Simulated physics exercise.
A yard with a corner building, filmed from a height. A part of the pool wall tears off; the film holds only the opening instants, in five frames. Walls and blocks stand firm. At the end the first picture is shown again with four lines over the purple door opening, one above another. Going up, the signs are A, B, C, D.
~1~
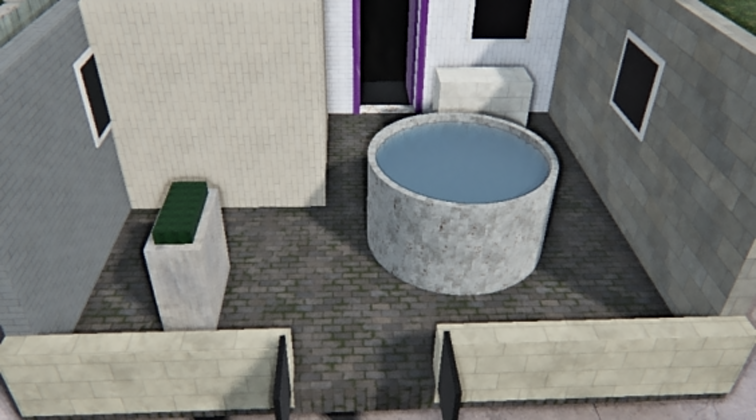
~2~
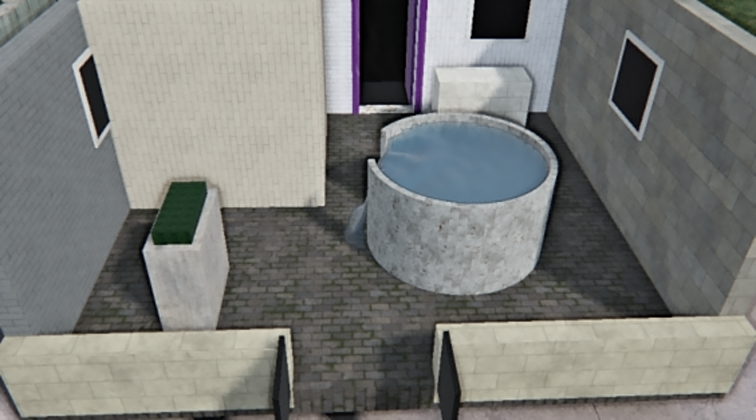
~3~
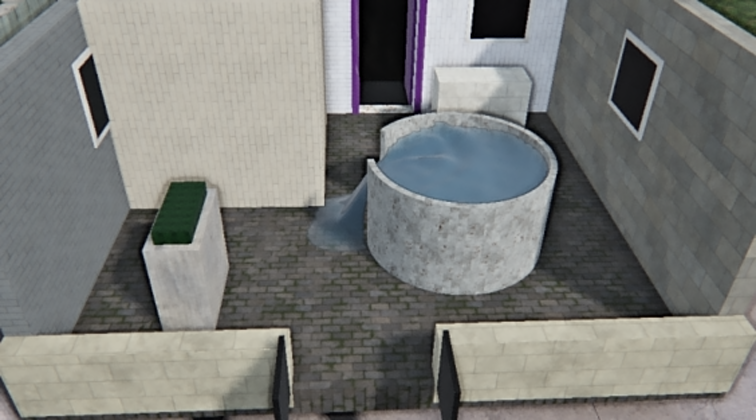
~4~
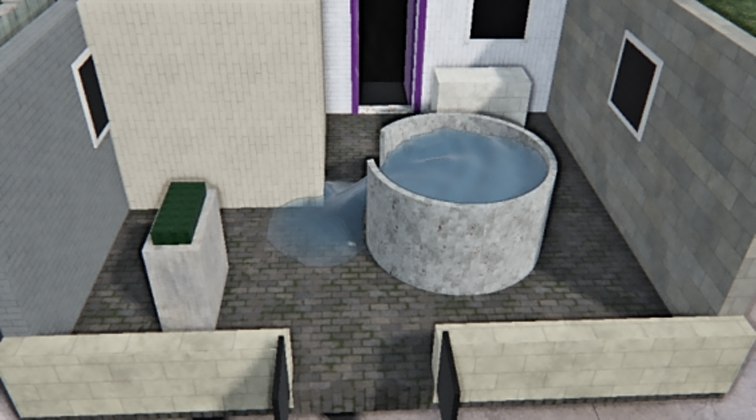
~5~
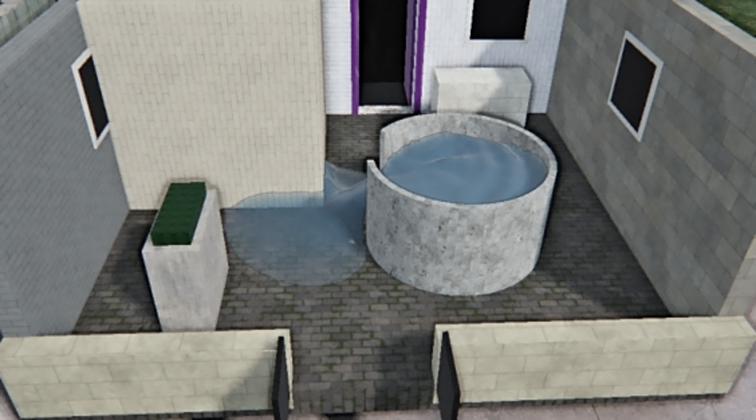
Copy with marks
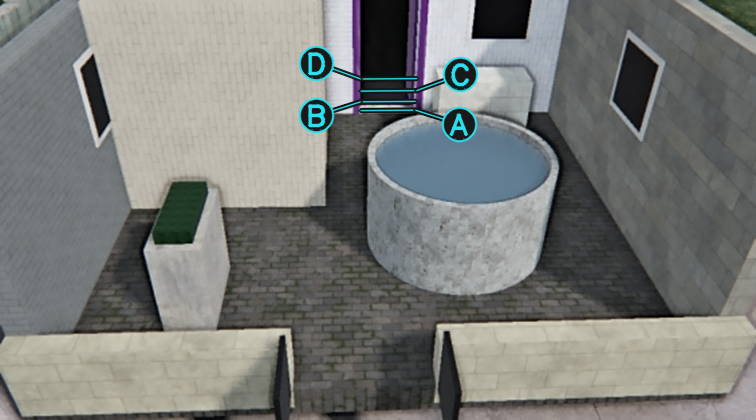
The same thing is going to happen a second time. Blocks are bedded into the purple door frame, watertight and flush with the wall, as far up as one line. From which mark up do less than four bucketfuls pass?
Use mark B.
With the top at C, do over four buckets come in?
No.
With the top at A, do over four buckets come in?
Yes, that goes wrong.
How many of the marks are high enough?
Three of them.
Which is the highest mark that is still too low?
It is A.
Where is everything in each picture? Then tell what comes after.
The first frame shows water in the pool at rest, its middle at (461, 160); foot of the purple doorway at (388, 113); open gate at (364, 322).
In the second frame, 1 % of the ground under water, visible out to (357, 243).
In the third frame, 3 % of the ground under water, visible out to (316, 237).
In the fourth frame, 7 % of the ground under water, visible out to (279, 207).
In the fifth frame, 12 % of the ground under water, visible out to (245, 204).
In cyan, A at (388, 110); B at (388, 101); C at (388, 90); D at (388, 78); from the bottom up A, B, C, D.
With A, some 20 bucketfuls get in.
With B, a bucket or two gets in.
With C, nothing gets over.
With D, nothing gets over.
